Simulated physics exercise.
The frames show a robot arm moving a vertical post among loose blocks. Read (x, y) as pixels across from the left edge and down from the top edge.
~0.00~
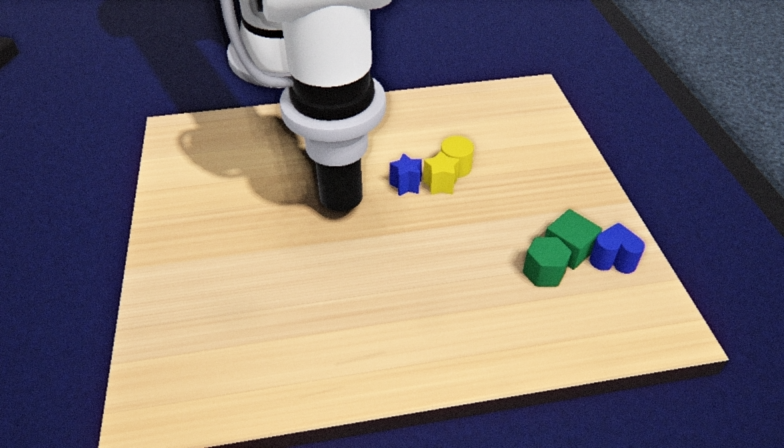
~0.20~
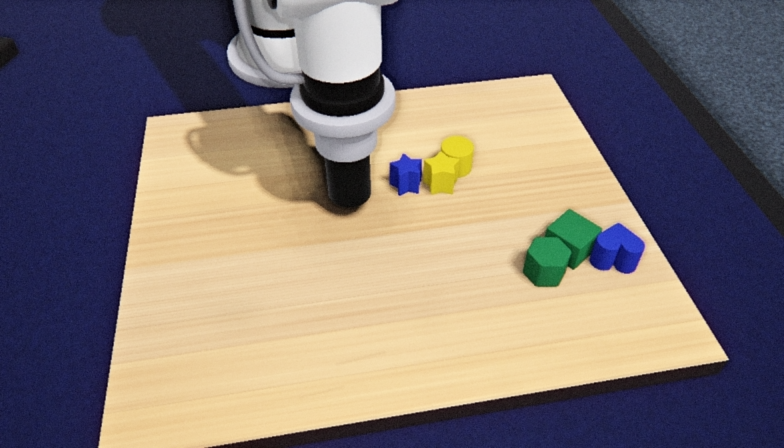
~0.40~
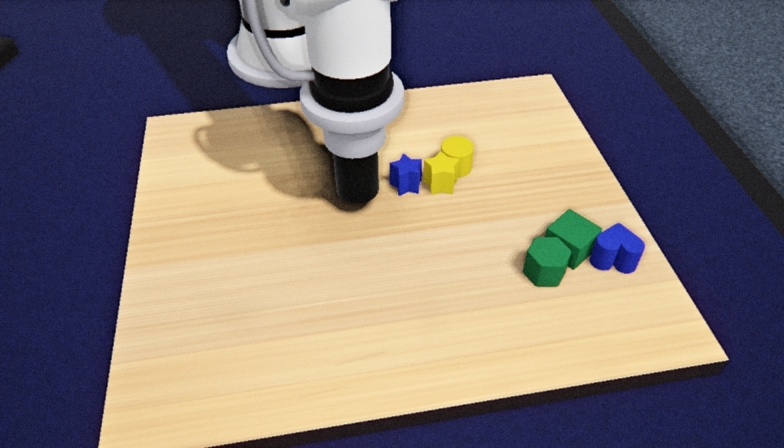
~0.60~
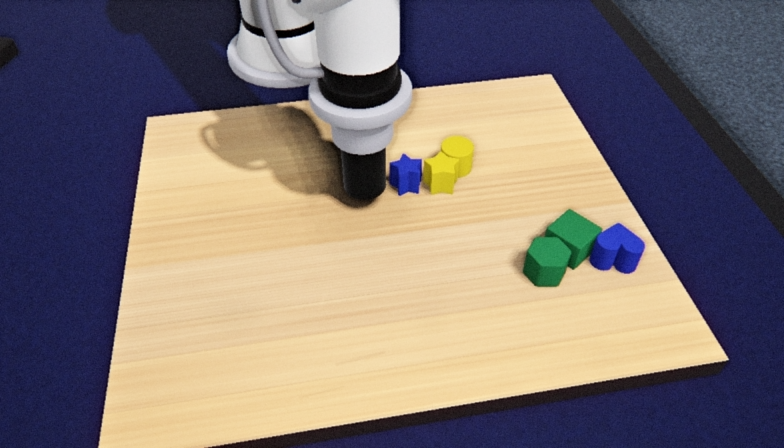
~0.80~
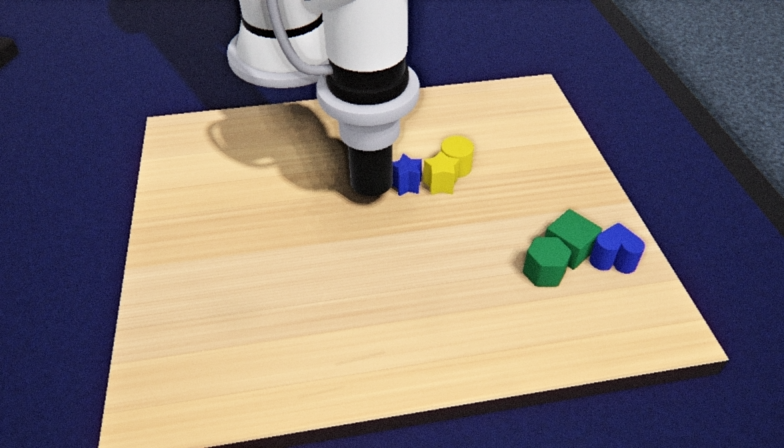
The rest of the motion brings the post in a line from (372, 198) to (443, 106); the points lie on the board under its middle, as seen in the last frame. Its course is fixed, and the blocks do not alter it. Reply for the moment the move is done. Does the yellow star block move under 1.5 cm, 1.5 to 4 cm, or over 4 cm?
It slides not even 1.5 cm.
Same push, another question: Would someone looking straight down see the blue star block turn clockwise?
Yes, that is how it ends up.
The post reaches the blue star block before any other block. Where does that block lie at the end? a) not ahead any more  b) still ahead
Letter a.
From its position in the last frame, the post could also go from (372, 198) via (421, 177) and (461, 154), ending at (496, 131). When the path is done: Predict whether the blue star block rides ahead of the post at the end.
It sits in front of the post.
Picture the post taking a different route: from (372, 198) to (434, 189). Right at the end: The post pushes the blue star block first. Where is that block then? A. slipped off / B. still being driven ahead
(B)
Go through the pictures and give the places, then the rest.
In the first picture, post tip at (342, 197); block tops, blue star block at (407, 164); yellow star block at (442, 163); yellow disc at (458, 146).
In the second picture, post at (350, 193); blocks unchanged.
In the third picture, post at (358, 190); blocks unchanged.
In the fourth picture, post at (365, 186); blocks unchanged.
In the fifth picture, post at (372, 182); blue star block at (407, 164); yellow star block at (442, 163); yellow disc at (458, 146).
On the path given first. One third of the way, post at (398, 149); blue star block at (428, 151), turned 55° clockwise; yellow star block at (450, 163), turned 10° clockwise; yellow disc at (465, 144).
Two thirds of the way, post at (422, 118); blue star block at (429, 149), turned 65° clockwise; yellow star block at (450, 163); yellow disc at (465, 144).
At the end, post at (444, 91); blue star block at (429, 149), turned 65° clockwise; yellow star block at (450, 163); yellow disc at (465, 144).
